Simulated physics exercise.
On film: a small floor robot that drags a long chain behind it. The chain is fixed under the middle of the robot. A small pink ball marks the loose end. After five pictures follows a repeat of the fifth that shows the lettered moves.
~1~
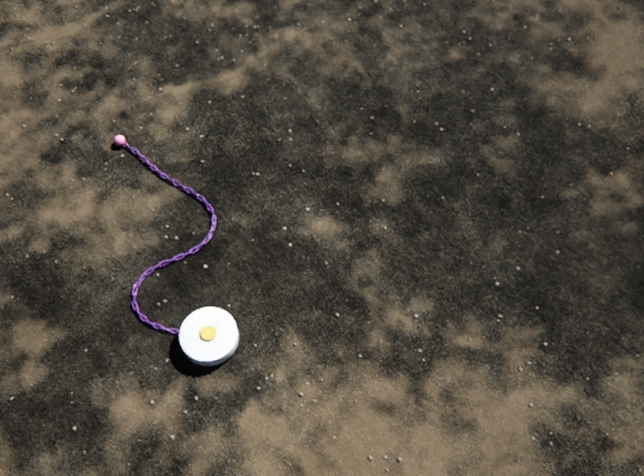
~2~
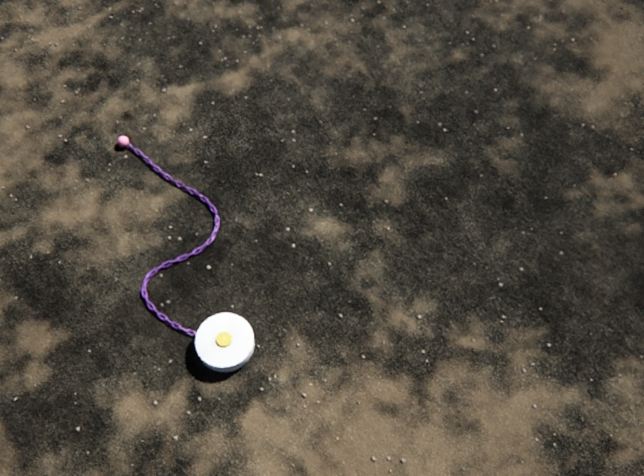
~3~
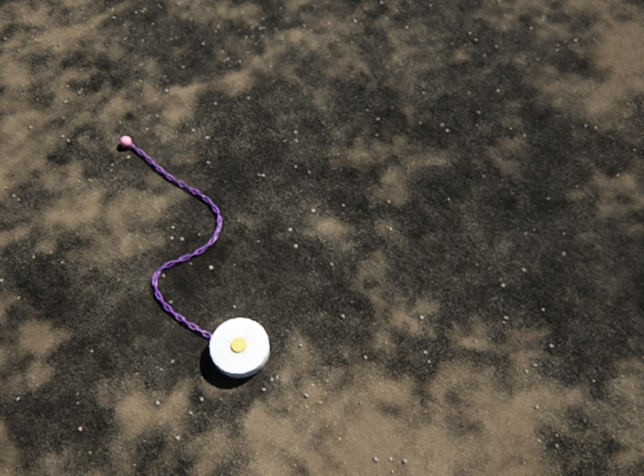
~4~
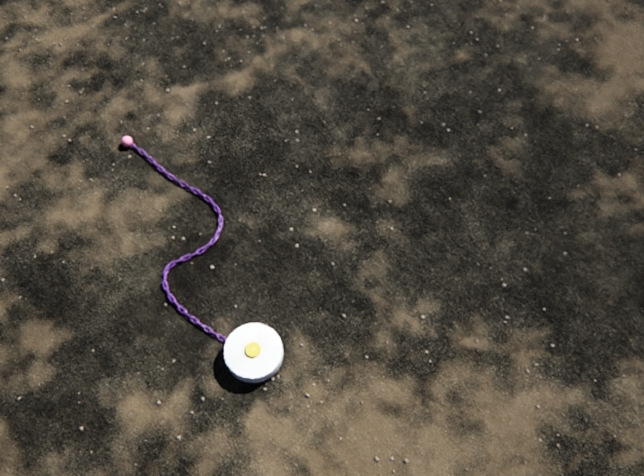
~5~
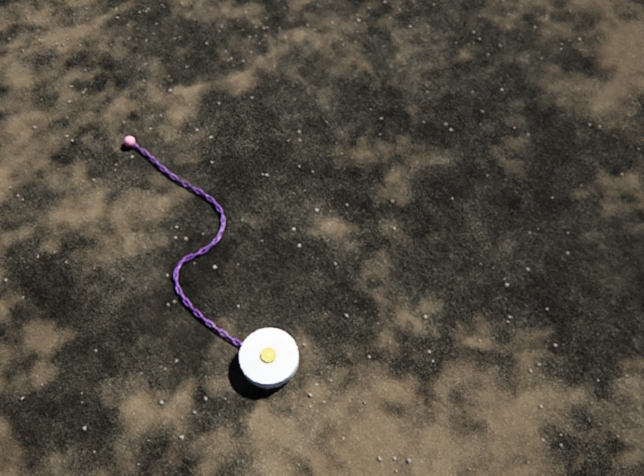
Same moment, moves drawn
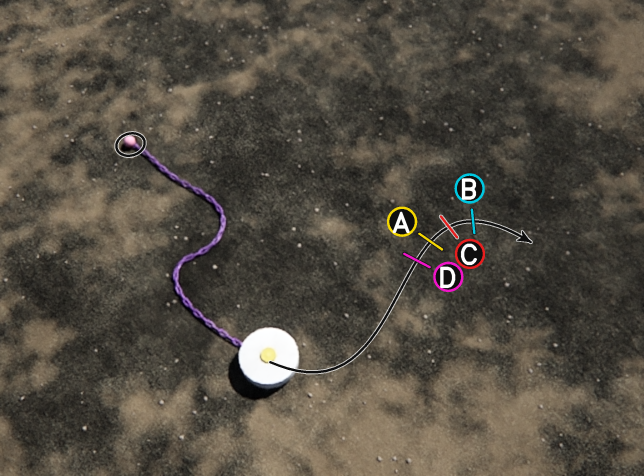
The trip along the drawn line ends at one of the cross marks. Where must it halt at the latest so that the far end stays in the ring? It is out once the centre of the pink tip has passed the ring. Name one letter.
Stop at C.
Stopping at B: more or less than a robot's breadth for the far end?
Less.
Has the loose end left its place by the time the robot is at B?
Yes.
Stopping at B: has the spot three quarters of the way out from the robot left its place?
Yes.
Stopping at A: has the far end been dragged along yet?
By then, no.
On the marked copy, A at (431, 242); B at (473, 221); C at (449, 227); D at (417, 260); the ring at (131, 144); the route from (270, 362) via (405, 281) to (531, 242).
With C. Early on, robot (361, 348), middle of the chain (220, 250), free end (129, 142).
Further on, robot (407, 275), middle of the chain (232, 249), free end (129, 142).
At the end, robot (450, 222), middle of the chain (268, 227), free end (136, 145); the free end is still in its ring.
As for the rest, A is safe but short; B drags the free end to (146, 153); D is safe but short.
